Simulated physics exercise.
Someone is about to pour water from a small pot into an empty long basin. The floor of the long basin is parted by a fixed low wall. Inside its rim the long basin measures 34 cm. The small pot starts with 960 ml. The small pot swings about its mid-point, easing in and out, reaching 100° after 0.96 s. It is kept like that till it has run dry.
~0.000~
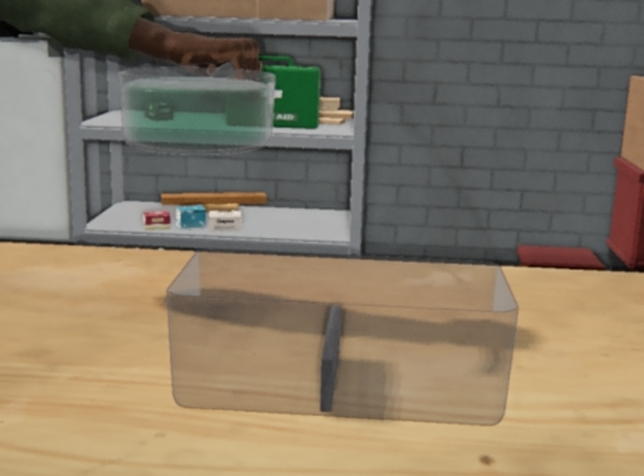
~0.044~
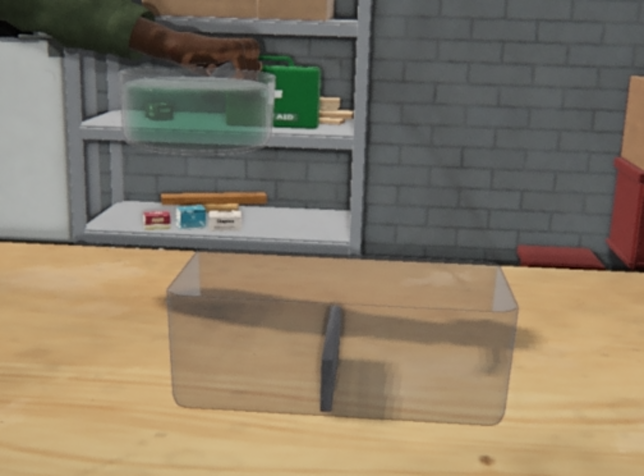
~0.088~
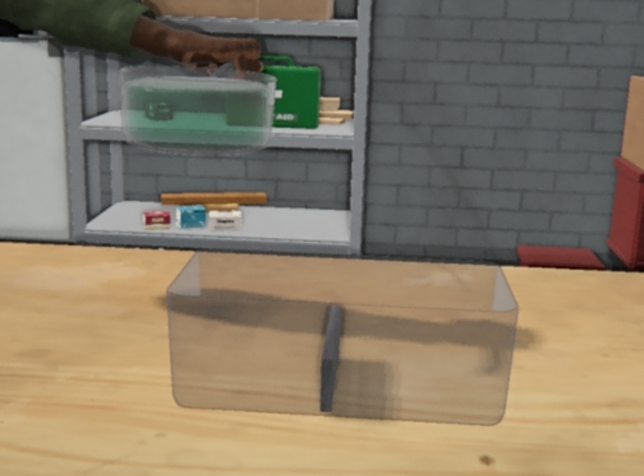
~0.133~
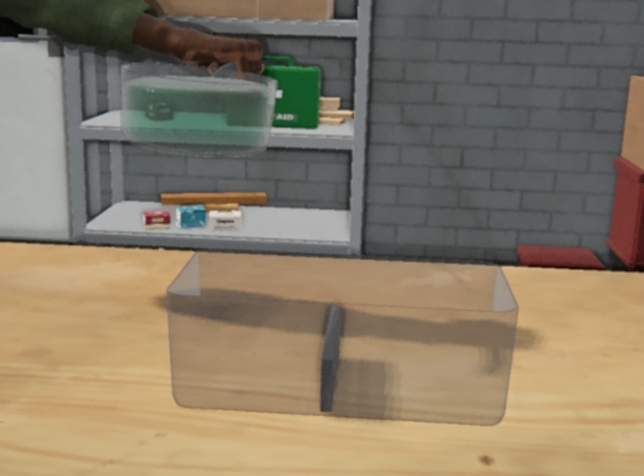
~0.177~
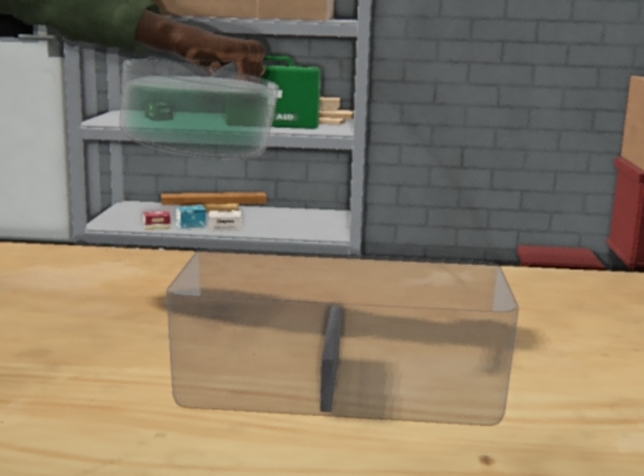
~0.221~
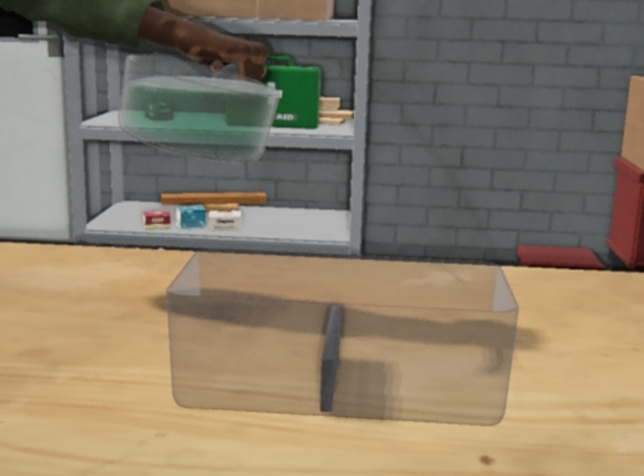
A hand tilts a small clear pot slightly to the right above a long divided basin.
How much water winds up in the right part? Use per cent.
Roughly 57 per cent is past the wall.
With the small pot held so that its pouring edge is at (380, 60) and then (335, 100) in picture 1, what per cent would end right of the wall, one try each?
In turn about 95 and 95 per cent.
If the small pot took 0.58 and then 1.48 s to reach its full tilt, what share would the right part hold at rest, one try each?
In turn about 45 and 60 per cent.
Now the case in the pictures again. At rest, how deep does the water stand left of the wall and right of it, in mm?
Some 16 mm on the left and 20 mm on the right.
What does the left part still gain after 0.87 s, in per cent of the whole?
Some 18 per cent.
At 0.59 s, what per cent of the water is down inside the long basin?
Some 12 per cent.
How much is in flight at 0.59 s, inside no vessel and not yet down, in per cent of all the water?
Some 40 per cent.
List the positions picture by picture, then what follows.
In the first picture, tilt 0°; pouring edge (273, 79); surface from (127, 82) to (271, 88); the long basin's rim runs from (183, 271) to (508, 287); the wall's top is at (332, 332).
In the second picture, tilt 1°; pouring edge (273, 79); surface from (128, 82) to (271, 88).
In the third picture, tilt 2°; pouring edge (274, 82); surface from (128, 81) to (272, 89).
In the fourth picture, tilt 5°; pouring edge (275, 85); surface from (130, 81) to (273, 89).
In the fifth picture, tilt 8°; pouring edge (276, 90); surface from (130, 80) to (274, 91).
In the sixth picture, tilt 13°; pouring edge (278, 96); surface from (130, 82) to (277, 92).
After 0.59 s the tilt is 68° and 48 per cent is still to pour, 3 is left of the wall and 9 right of it.
After 0.87 s the tilt is 98° and 9 per cent is still to pour, 24 is left of the wall and 57 right of it.
After 1.15 s the tilt is 100° and 1 per cent is still to pour, 39 is left of the wall and 57 right of it.
After 1.46 s the tilt is 100° and 0 per cent is still to pour, 41 is left of the wall and 57 right of it.
In the end 41 per cent lies left of the wall, 57 right of it and 2 outside.
